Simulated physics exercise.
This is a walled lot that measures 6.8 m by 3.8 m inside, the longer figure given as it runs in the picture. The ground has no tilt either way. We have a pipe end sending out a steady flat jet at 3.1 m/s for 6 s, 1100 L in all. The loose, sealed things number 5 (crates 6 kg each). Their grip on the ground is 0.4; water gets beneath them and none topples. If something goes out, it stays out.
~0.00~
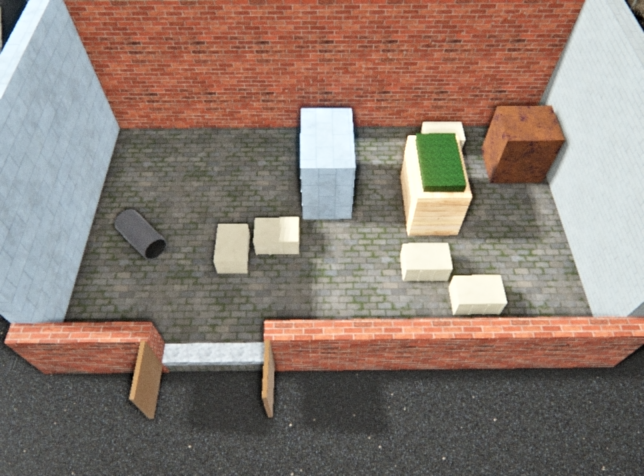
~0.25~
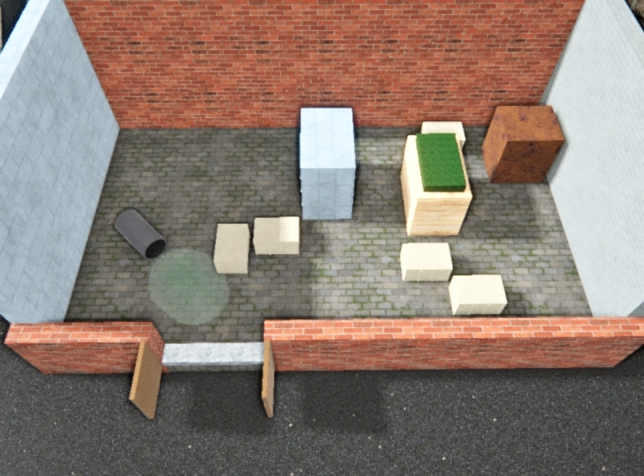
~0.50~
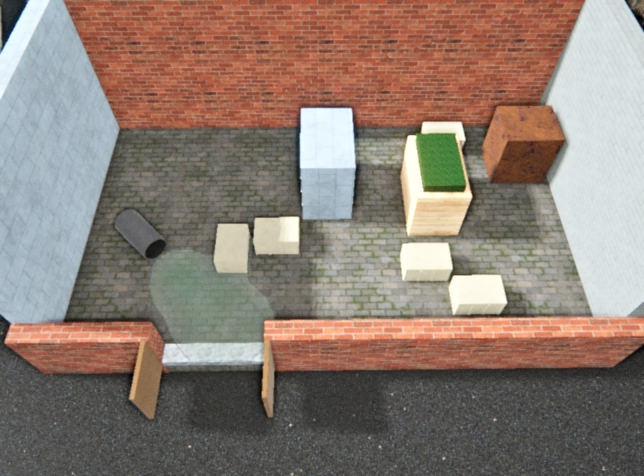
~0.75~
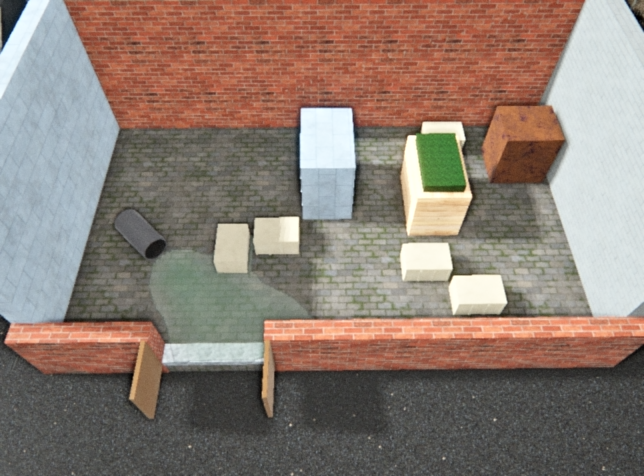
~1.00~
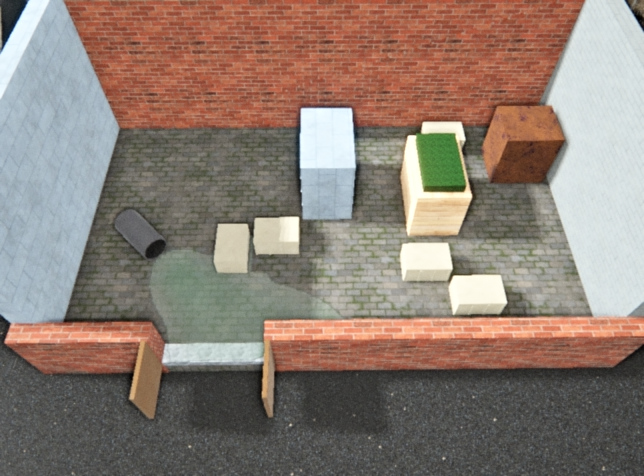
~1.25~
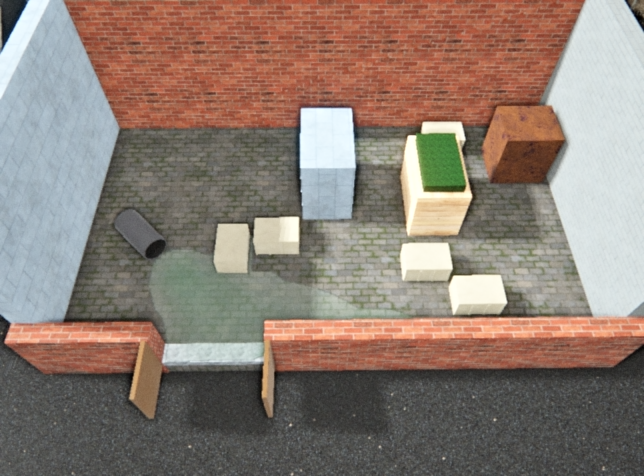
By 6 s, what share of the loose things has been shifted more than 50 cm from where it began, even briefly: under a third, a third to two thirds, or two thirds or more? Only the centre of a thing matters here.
Under a third.
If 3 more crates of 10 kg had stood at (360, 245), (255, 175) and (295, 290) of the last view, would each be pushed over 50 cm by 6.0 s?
Taking them one at a time: Below the mark; below the mark; below the mark.
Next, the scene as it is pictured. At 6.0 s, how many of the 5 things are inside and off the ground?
Total: 1.
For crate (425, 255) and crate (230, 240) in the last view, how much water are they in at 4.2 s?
Depth approx. 2 cm / 1 cm.
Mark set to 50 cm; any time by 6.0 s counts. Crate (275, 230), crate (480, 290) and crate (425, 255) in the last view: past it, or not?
Within the mark, beyond the mark, within the mark.
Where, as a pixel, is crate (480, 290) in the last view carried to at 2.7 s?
Roughly (526, 277) in the same view.
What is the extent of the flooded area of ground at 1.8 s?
Near 4.5 m2 in all.
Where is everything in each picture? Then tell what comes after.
A crate at (480, 289) rests on the ground; a crate at (444, 131), on the bottom; water covers 0.0 m2; 0 of 5 have shifted, in the first frame.
A crate at (480, 289) rests on the ground; a crate at (444, 131) rests on the ground; water covers 0.9 m2; 0 of 5 have shifted, in the second frame.
A crate at (480, 289) rests on the ground; a crate at (444, 131) rests on the ground; water covers 1.8 m2; 0 of 5 have shifted, in the third frame.
A crate at (480, 289) rests on the ground; a crate at (444, 131), on the bottom; water covers 2.3 m2; 0 of 5 have shifted, in the fourth frame.
A crate at (480, 289), on the bottom; a crate at (444, 131), on the bottom; water covers 2.6 m2; 0 of 5 have shifted, in the fifth frame.
A crate at (480, 289) rests on the ground; a crate at (444, 131) rests on the ground; water covers 3.1 m2; 0 of 5 have shifted, in the sixth frame.
After 1.8 s 0 of 5 are over 50 cm from their spots; 0 afloat.
After 2.7 s 1 of 5 are over 50 cm from their spots; 0 afloat.
After 4.2 s 1 of 5 are over 50 cm from their spots; 1 afloat.
After 6.0 s 1 of 5 are over 50 cm from their spots, and 1 have been at some point; 1 afloat.
